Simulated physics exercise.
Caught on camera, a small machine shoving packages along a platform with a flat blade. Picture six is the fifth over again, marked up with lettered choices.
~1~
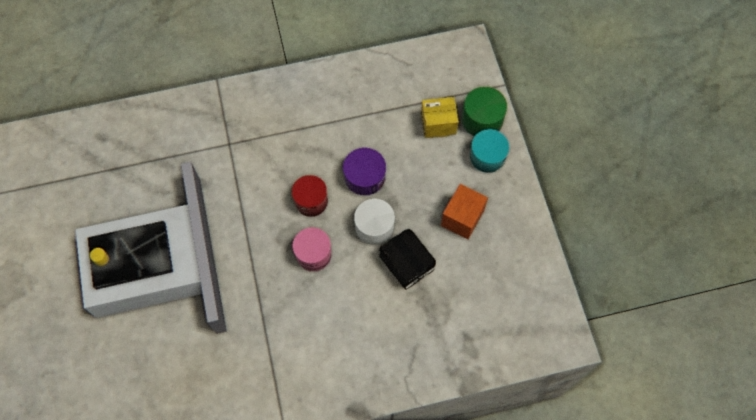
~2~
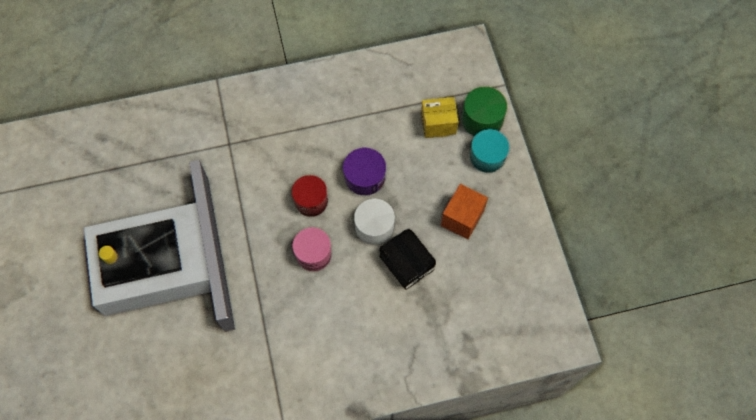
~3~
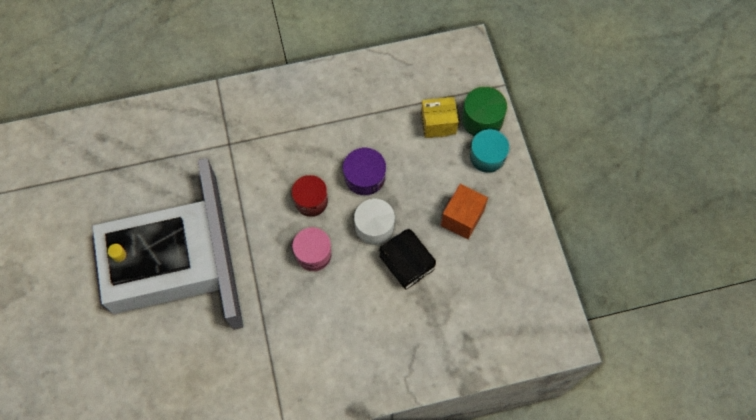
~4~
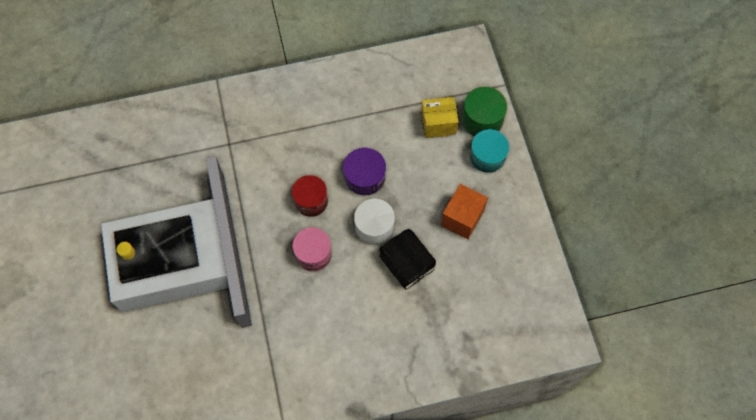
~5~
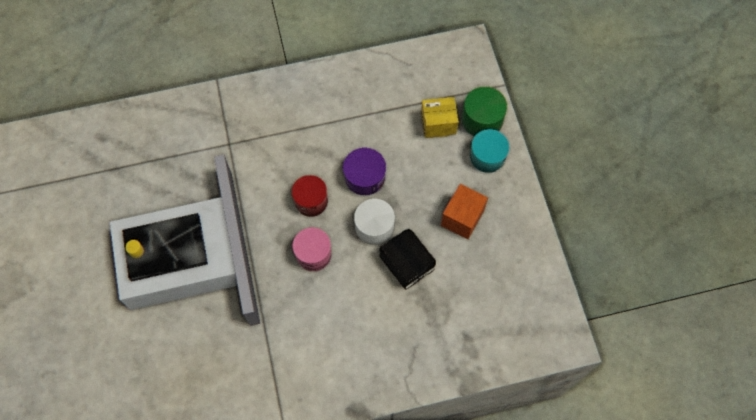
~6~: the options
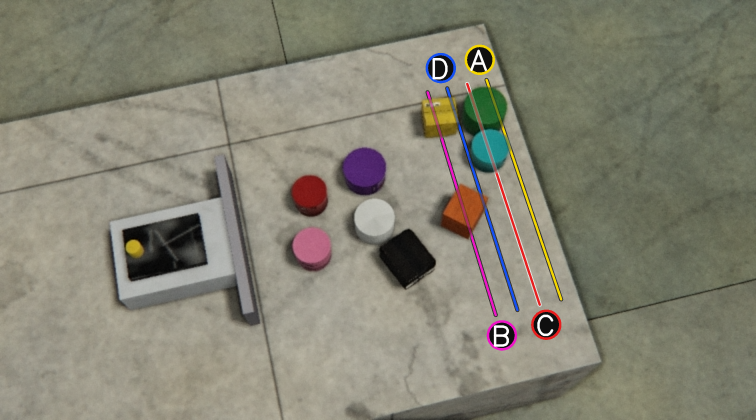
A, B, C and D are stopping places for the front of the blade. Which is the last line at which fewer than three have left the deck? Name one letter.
Stop at D.
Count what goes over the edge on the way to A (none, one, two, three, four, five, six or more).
By then, six or more.
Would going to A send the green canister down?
Yes.
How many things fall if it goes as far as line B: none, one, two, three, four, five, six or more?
In all, none.
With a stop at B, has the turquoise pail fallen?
By then, no.
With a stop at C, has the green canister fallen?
By then, yes.
On the marked copy, A at (522, 183); B at (460, 197); C at (501, 188); D at (480, 193).
Taking D. A third of the way, robot (263, 224); purple pail (372, 169); white canister (383, 217).
Two thirds of the way, robot (352, 204); green canister (488, 111); orange crate (480, 214).
When it is over, robot (421, 189); green canister (512, 98); orange crate (545, 205); none fallen.
As for the rest, A drops eight; B is within the limit but short; C drops four.
